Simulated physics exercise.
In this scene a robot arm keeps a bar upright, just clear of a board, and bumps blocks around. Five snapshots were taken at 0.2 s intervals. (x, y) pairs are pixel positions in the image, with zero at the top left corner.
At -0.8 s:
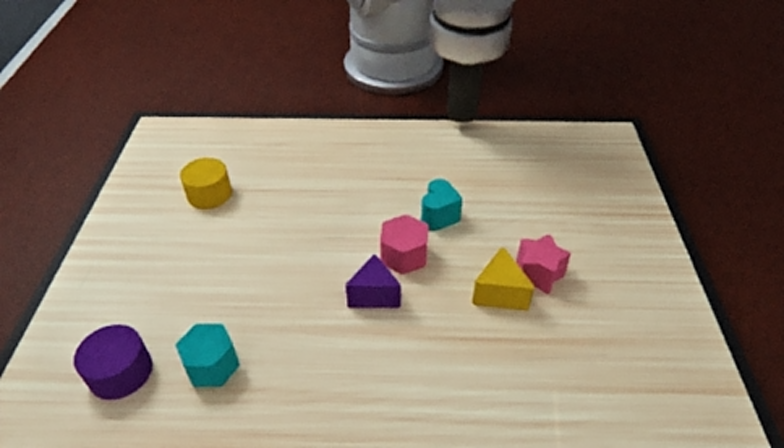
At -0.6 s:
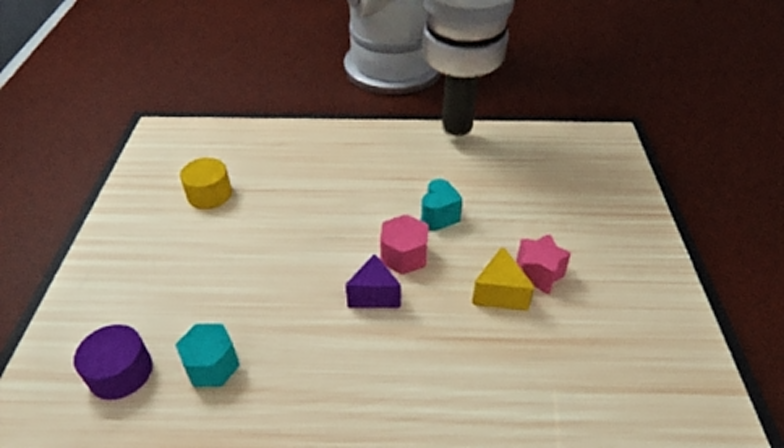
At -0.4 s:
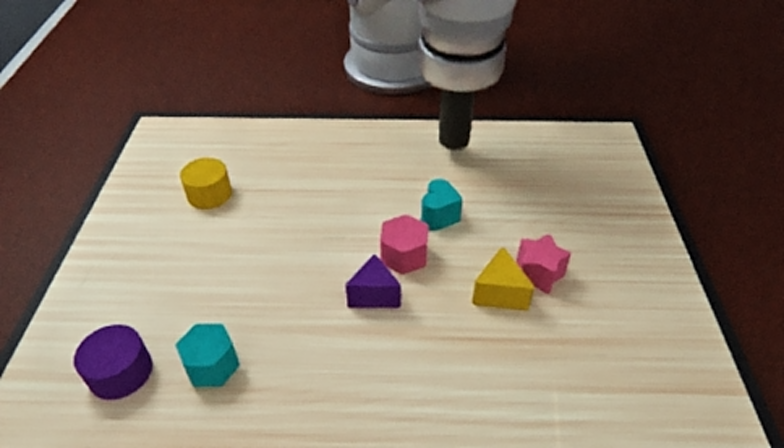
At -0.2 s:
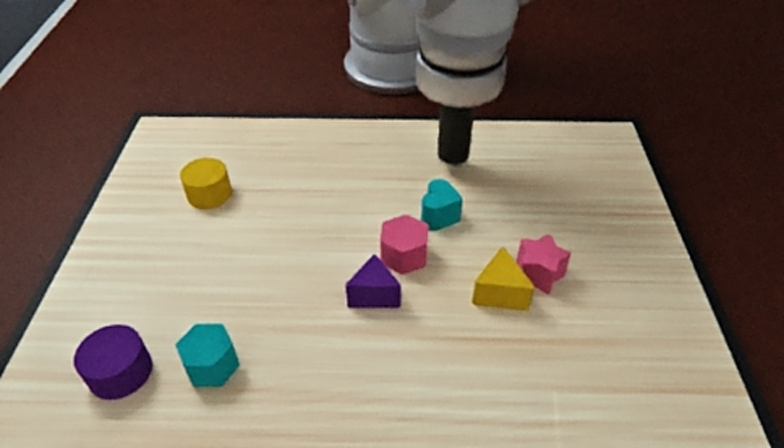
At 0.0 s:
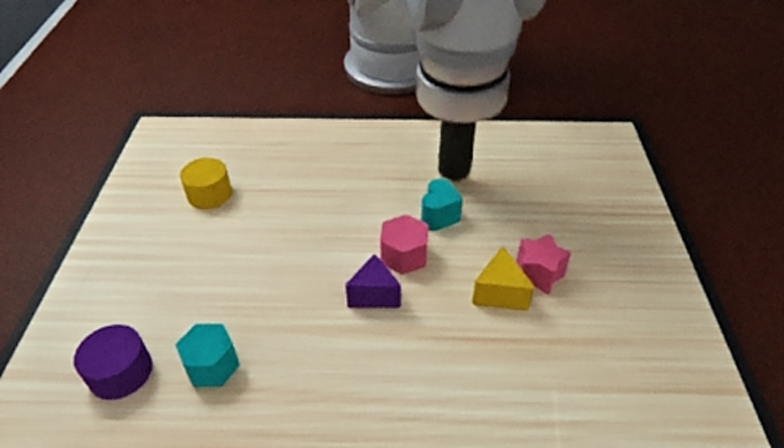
A robot arm lowering its dark bar over a pale board toward a turquoise heart, while the scattered coloured blocks stay still.
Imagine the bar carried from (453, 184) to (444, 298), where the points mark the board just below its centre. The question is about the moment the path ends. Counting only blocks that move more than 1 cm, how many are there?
Three or more will move.
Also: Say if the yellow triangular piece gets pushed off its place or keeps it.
Once the bar is done, the yellow triangular piece remains in the old spot.
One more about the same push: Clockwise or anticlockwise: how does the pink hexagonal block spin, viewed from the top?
Prediction: Clockwise.
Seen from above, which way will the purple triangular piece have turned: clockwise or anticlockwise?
It rotates counterclockwise.
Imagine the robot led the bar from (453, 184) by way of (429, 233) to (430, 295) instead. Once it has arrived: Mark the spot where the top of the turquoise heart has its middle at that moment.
At pixel (470, 283).
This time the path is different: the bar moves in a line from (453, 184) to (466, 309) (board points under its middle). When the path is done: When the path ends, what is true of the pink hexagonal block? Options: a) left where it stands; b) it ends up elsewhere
b (it ends up elsewhere)
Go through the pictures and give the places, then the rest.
In the first frame, bar's lower end at (462, 115); purple triangular piece at (374, 274); pink hexagonal block at (405, 232); turquoise heart at (441, 194); yellow triangular piece at (504, 271).
In the second frame, bar at (457, 128); blocks still.
In the third frame, bar at (454, 142); blocks still.
In the fourth frame, bar at (453, 156); blocks still.
In the fifth frame, bar at (454, 171); purple triangular piece at (374, 274); pink hexagonal block at (405, 232); turquoise heart at (441, 194); yellow triangular piece at (504, 271).
The first path, step by step. One third of the way, bar at (453, 205); pink hexagonal block at (401, 237); turquoise heart at (430, 211), turned 15° anticlockwise.
Two thirds of the way, bar at (451, 244); purple triangular piece at (359, 285), turned 45° anticlockwise; pink hexagonal block at (371, 254), turned 30° clockwise; turquoise heart at (416, 238), turned 15° clockwise.
At the end, bar at (445, 286); purple triangular piece at (358, 286), turned 50° anticlockwise; pink hexagonal block at (364, 254), turned 30° clockwise; turquoise heart at (412, 242), turned 35° clockwise; yellow triangular piece still.
